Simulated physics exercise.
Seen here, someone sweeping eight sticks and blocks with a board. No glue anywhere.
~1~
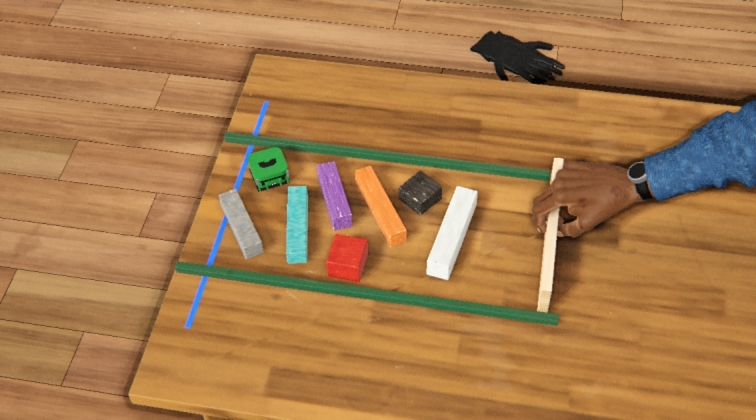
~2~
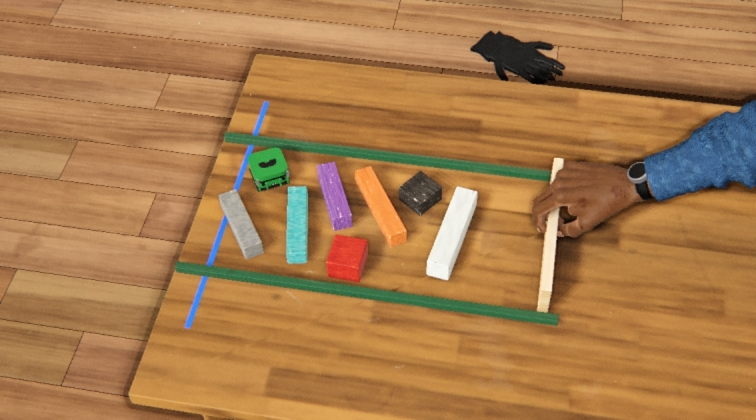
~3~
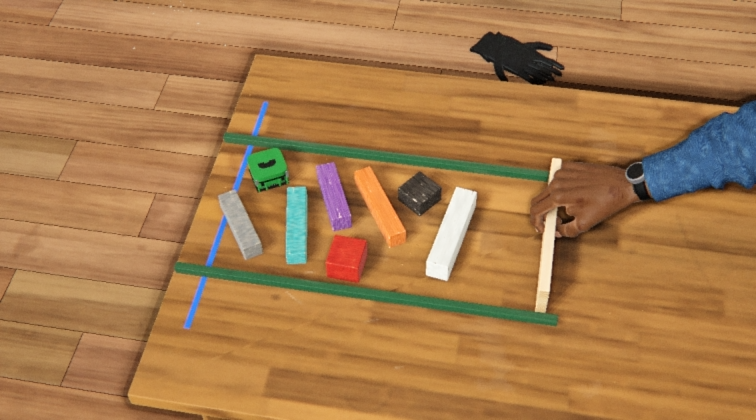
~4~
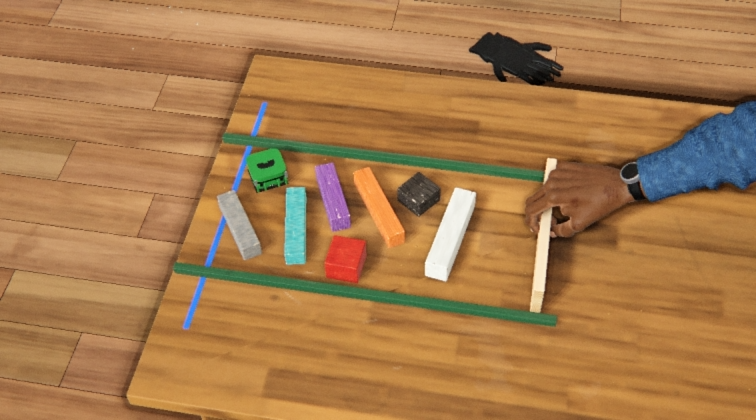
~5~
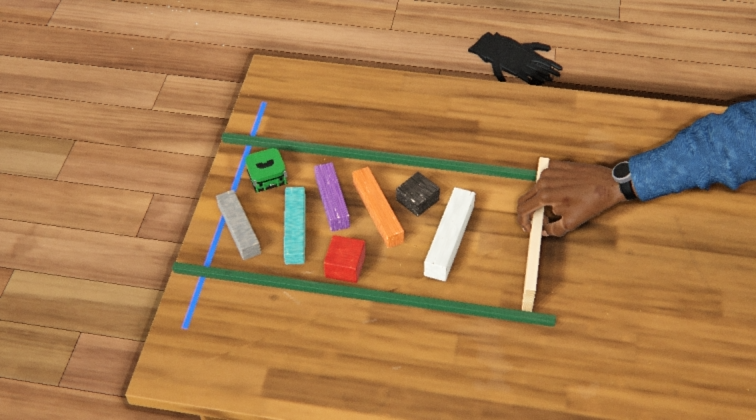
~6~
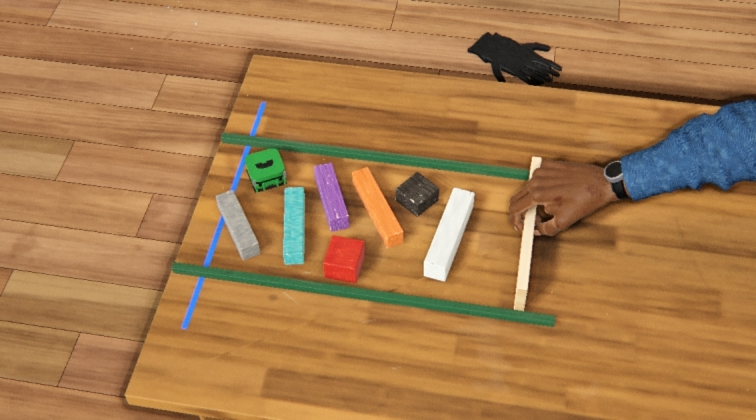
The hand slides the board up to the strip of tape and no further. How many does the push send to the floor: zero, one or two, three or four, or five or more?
Outcome: The number that fall off is five or more.
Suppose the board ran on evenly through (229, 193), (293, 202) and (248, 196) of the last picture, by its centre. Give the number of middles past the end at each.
It would be 6, 0 and 4.
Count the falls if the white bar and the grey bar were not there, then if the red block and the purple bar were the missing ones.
It would be 3 and 4.
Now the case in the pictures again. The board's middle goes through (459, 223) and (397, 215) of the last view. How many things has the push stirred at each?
At the one place 1, at the other 4.
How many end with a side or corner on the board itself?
The number is 2.
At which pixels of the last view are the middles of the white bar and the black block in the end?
The white bar stops around (214, 203); the black block around (229, 149).
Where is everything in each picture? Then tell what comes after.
Grey bar (241, 223); green case (269, 169); turquoise bar (298, 224); board (551, 233); tape (231, 205), in the first picture.
Green case (269, 170); white bar (453, 232), in the second picture.
Turquoise bar (297, 224); orange bar (380, 206), in the third picture.
Grey bar (239, 225); board (544, 234), in the fourth picture.
Green case (266, 170); purple bar (332, 197), in the fifth picture.
Grey bar (238, 225); green case (266, 171); turquoise bar (294, 225); board (528, 232); tape (228, 205), in the sixth picture.
A little later, none off yet; grey bar at rest near (238, 225); green case at rest near (266, 171); turquoise bar at rest near (294, 225).
Next, none off yet; grey bar shifted a little near (226, 225); green case shifted a little near (249, 167); turquoise bar shifted a little near (252, 220).
When it is over, the number that fall off is five or more; down, orange bar, red block, purple bar, turquoise bar, green case and grey bar.
